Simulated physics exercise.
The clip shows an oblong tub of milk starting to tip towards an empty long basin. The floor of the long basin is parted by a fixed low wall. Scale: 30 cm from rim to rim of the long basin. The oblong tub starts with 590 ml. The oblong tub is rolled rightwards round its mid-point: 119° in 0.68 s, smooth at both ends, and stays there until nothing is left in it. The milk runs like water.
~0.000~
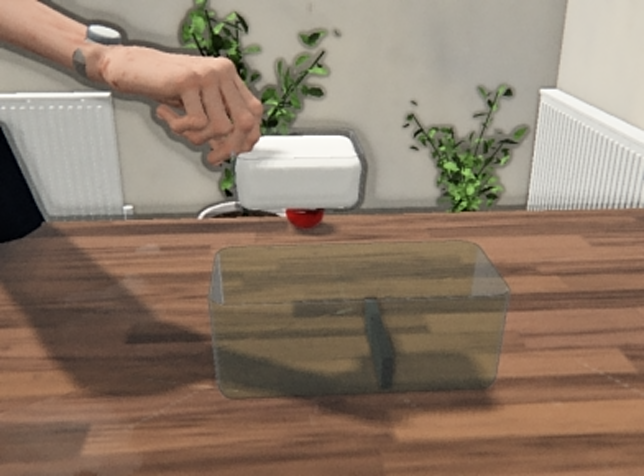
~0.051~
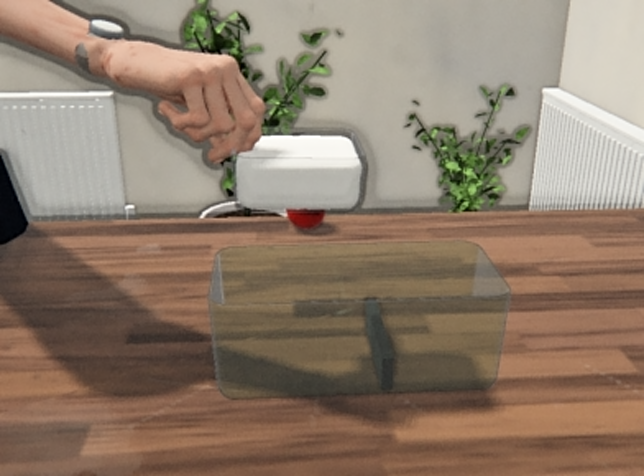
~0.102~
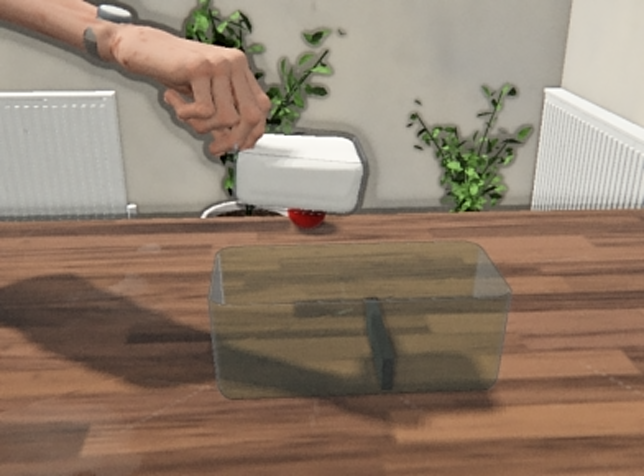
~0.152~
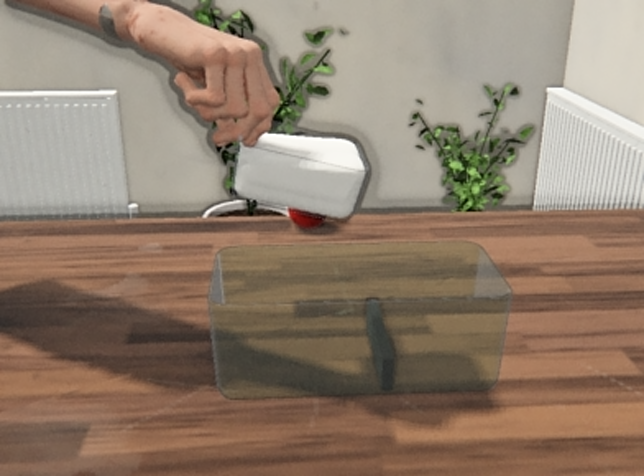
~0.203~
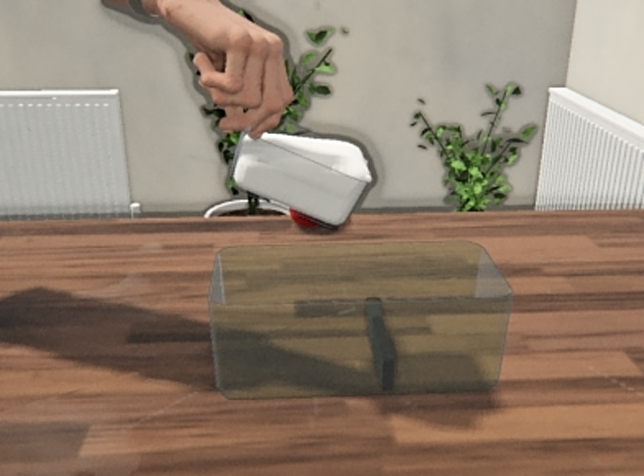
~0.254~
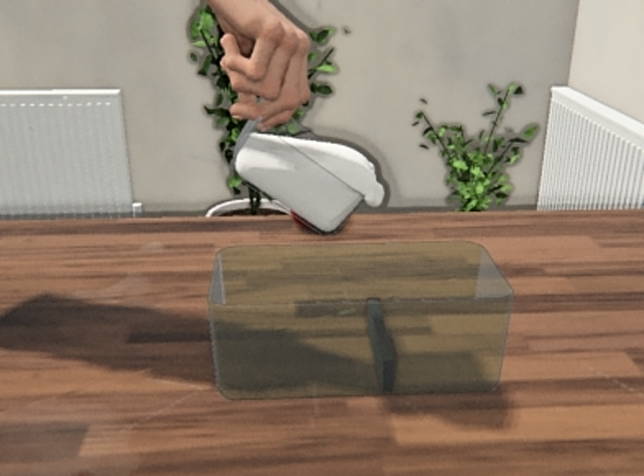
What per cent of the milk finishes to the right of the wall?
The far part has some 61 per cent.
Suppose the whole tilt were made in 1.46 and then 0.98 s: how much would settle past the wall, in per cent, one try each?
First 75, then 70 per cent.
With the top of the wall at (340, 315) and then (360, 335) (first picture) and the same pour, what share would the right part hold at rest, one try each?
In turn about 85 and 65 per cent.
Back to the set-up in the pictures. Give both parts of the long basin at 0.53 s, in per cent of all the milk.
Some 8 per cent left and 62 right.
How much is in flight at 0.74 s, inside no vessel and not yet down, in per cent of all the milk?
Near 7 in a hundred.
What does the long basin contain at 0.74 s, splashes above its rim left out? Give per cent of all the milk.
Near 90 in a hundred.
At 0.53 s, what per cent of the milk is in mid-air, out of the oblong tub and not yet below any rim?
Near 24 in a hundred.
After 0.53 s the tilt is 106° and 6 per cent is still to pour, 8 is left of the wall and 62 right of it.
After 0.74 s the tilt is 119° and 0 per cent is still to pour, 27 is left of the wall and 63 right of it.
After 0.95 s the tilt is 119° and 0 per cent is still to pour, 34 is left of the wall and 62 right of it.
After 1.18 s the tilt is 119° and 0 per cent is still to pour, 35 is left of the wall and 61 right of it.
In the end 35 per cent lies left of the wall, 61 right of it and 4 outside.
